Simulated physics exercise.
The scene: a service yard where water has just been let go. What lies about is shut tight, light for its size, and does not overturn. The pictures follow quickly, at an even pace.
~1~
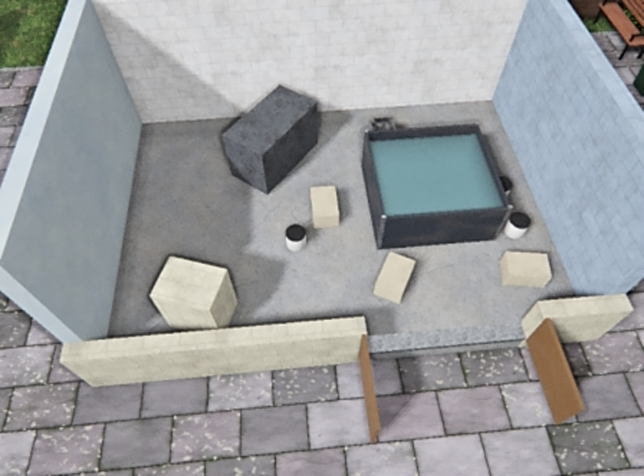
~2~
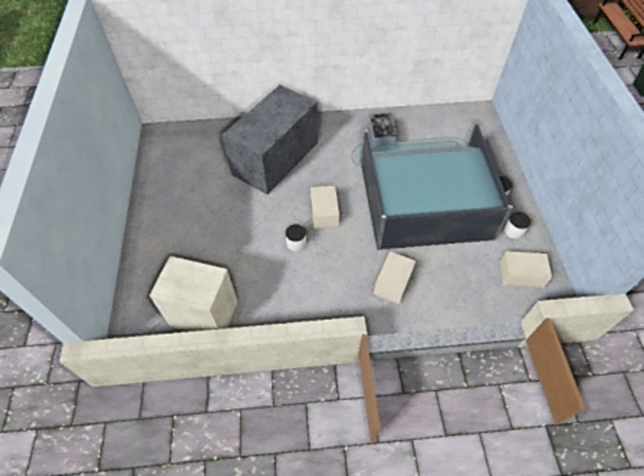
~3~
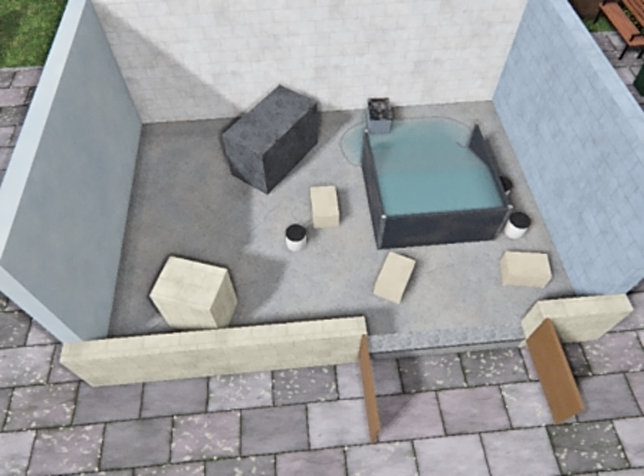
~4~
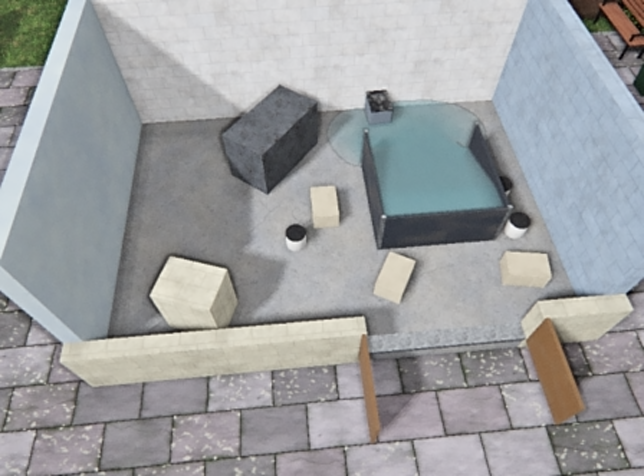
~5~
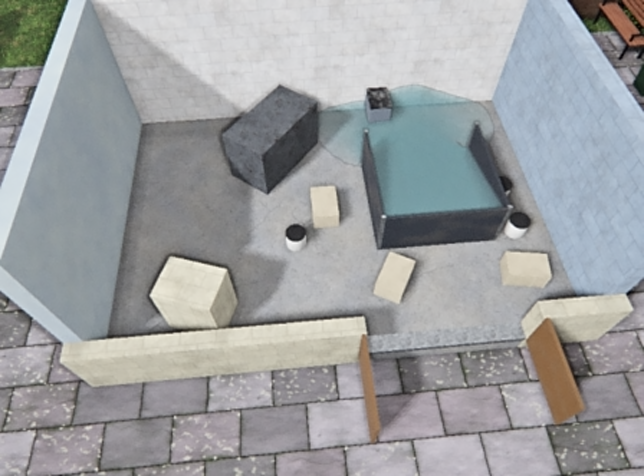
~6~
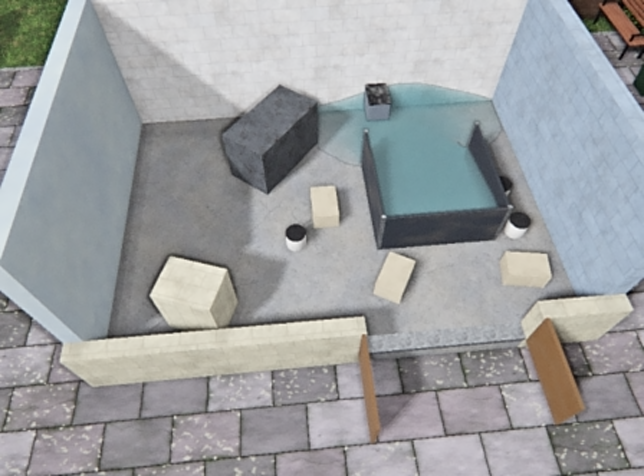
Water spread out from the open back of a dark-walled tank, fanning toward the pale rear wall, and nudged a small dark box slightly back while the other blocks in the yard stayed put.
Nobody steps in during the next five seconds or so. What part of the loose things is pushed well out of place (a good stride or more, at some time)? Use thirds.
Share: At least two thirds.
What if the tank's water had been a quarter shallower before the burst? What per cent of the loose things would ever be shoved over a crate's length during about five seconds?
Some 90 per cent.
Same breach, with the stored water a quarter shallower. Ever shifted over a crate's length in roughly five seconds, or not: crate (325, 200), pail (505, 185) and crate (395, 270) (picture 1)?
In turn: Yes, moved that far, short of that.
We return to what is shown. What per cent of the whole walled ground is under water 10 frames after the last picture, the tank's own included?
Near 45 in a hundred.
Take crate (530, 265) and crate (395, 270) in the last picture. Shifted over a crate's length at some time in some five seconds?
In turn: Moved that far, never so far.
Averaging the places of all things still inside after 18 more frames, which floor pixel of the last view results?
Near (389, 259).
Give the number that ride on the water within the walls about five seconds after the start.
The number is 6.
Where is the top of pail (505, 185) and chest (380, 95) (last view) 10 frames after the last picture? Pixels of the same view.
Around (508, 213) and (308, 92).
A moment on, 1 of 7 are well off their spots; 1 afloat.
Next, 2 of 7 are well off their spots; 2 afloat.
Later, 6 of 7 are well off their spots; 2 afloat.
In the end, 6 of 7 are well off their spots, and 6 have been at some point; 6 afloat.
